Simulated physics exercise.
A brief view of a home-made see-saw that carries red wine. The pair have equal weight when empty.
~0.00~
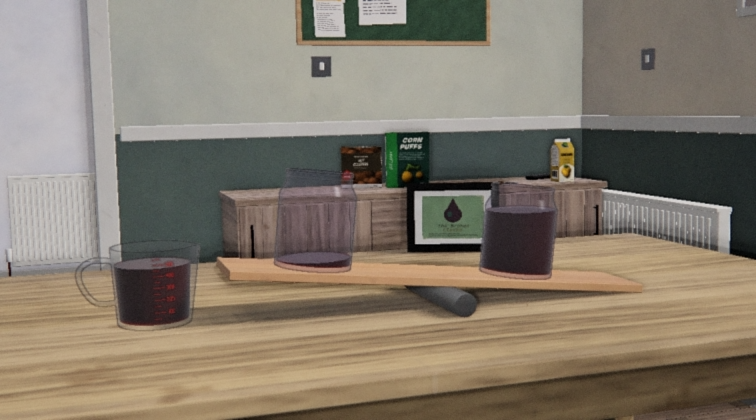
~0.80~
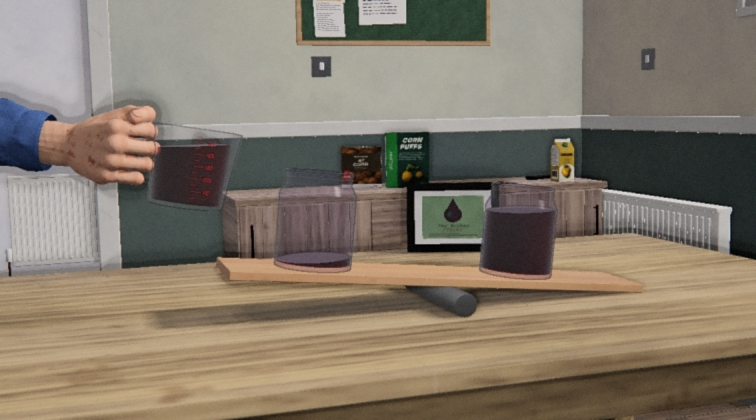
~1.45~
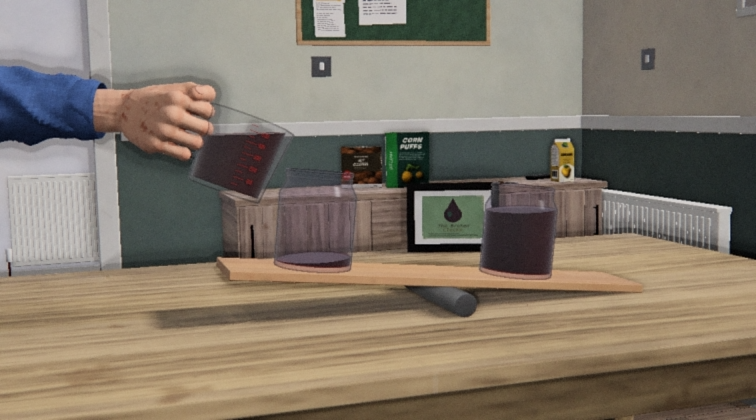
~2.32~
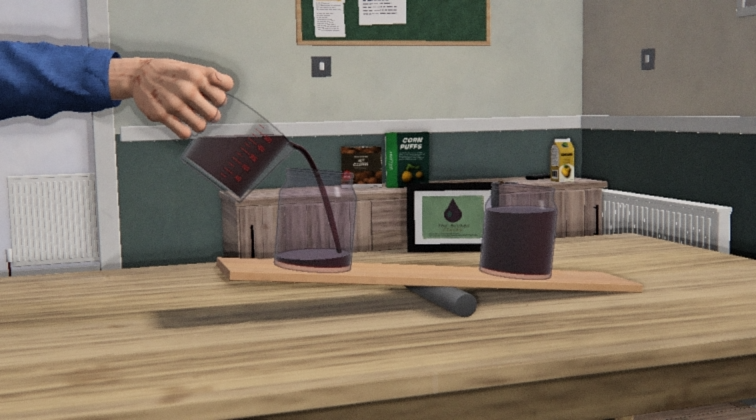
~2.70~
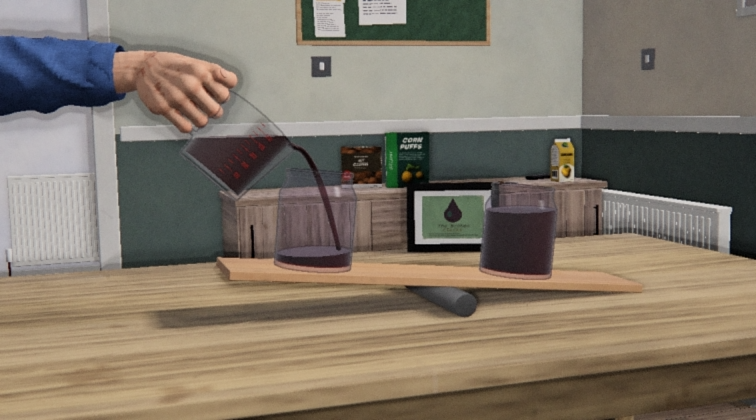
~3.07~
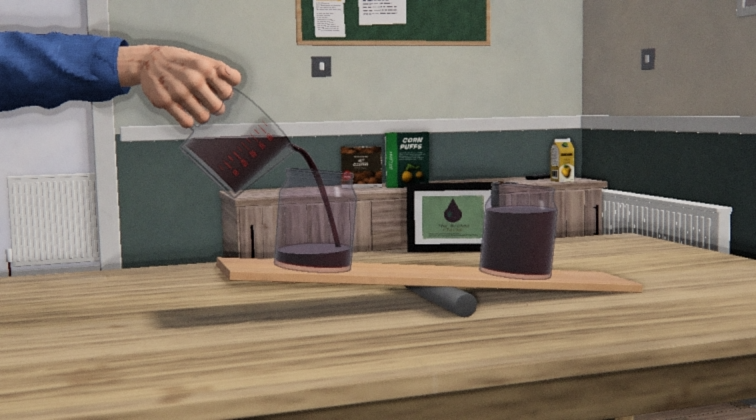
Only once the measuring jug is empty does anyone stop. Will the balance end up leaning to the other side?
Yes, I expect it will flip over.
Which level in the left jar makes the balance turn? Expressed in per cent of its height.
It comes to close to 40 in a hundred.
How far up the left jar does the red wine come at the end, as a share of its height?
Looks like roughly 55 percent to me.
After 5.4 s, the left jar is about a third full; the plank leans as before.
After 7.3 s, the left jar is about half full; the plank has swung over, and that end is down.
After 9.4 s, the left jar is about half full; the plank has swung over, and that end is down.
